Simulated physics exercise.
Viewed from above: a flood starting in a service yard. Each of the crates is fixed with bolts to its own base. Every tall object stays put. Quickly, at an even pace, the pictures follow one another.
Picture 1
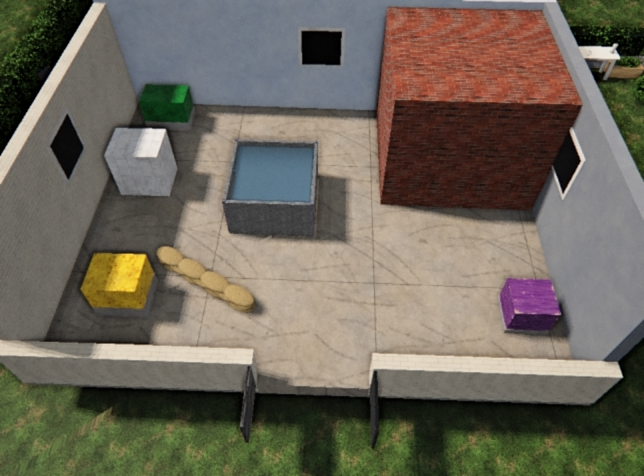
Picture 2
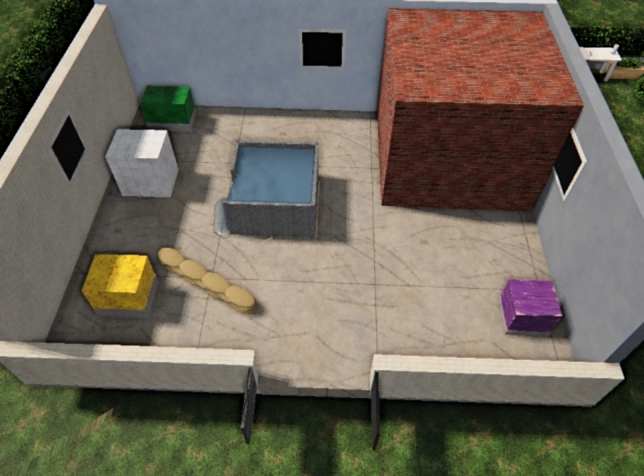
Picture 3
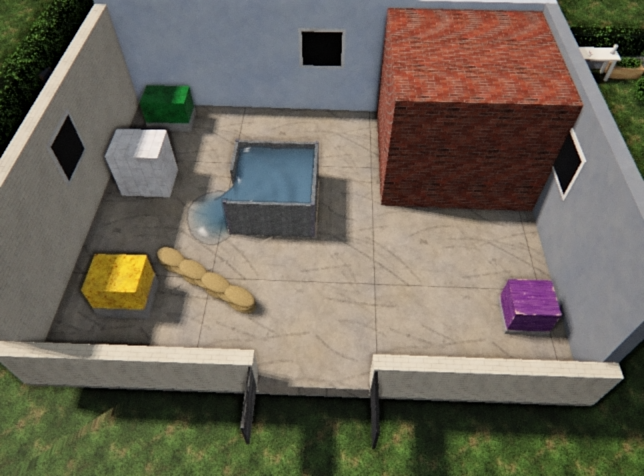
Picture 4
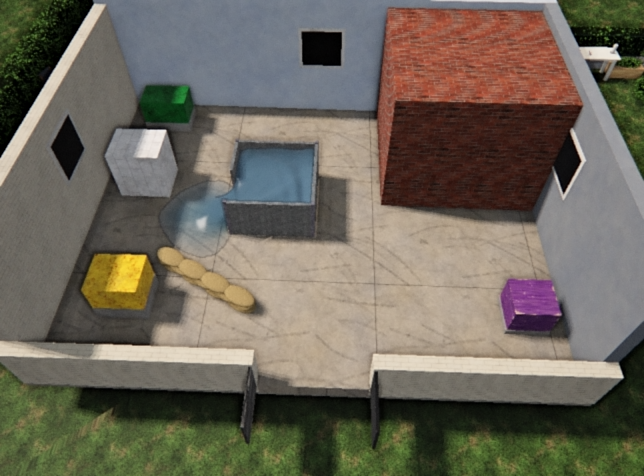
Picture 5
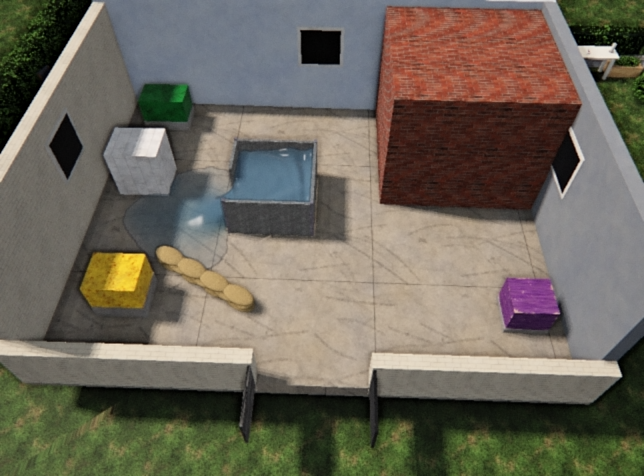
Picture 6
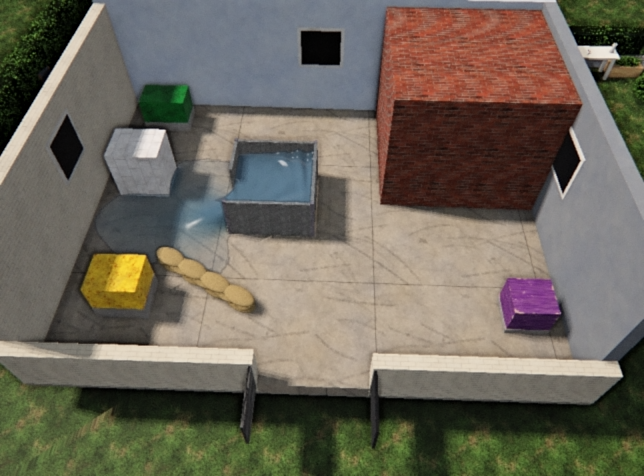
Water pouring from the left side of a stone tank, spreading leftward across a walled yard between white and yellow blocks.
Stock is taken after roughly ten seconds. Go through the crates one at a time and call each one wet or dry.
The yellow crate is dry. The purple crate is dry. The green crate is dry.
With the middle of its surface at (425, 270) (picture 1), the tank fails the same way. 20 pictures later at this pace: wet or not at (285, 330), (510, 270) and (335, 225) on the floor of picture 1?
First drenched; next unwetted; last unwetted.
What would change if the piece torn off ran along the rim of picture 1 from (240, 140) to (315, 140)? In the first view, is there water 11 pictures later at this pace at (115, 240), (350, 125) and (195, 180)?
The first comes out untouched, the second soaked, the third untouched.
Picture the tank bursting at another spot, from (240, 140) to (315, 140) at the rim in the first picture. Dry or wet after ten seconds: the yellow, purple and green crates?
Yellow: Not flooded; purple: Not flooded; green: Flooded.
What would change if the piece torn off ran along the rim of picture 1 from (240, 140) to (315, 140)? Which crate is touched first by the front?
First: The crate marked green.
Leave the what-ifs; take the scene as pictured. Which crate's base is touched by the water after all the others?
Crate: The purple crate.
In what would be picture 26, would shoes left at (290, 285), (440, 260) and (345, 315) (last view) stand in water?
Point one sodden, point two left clear, point three sodden.
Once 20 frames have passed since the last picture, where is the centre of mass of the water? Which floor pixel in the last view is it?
Around (192, 221).
A moment on, water covers 15 % of the floor; the yellow crate water round its plinth, the purple crate not reached, the green crate water round its plinth.
Next, water covers 30 % of the floor; the yellow crate water round its plinth, the purple crate not reached, the green crate water round its plinth.
Then, water covers 40 % of the floor; the yellow crate water round its plinth, the purple crate not reached, the green crate water round its plinth.
Later, water covers 70 % of the floor; the yellow crate water round its plinth, the purple crate not reached, the green crate water round its plinth.
In the end, water covers 90 % of the floor; the yellow crate stayed above the water, the purple crate stayed above the water, the green crate stayed above the water.
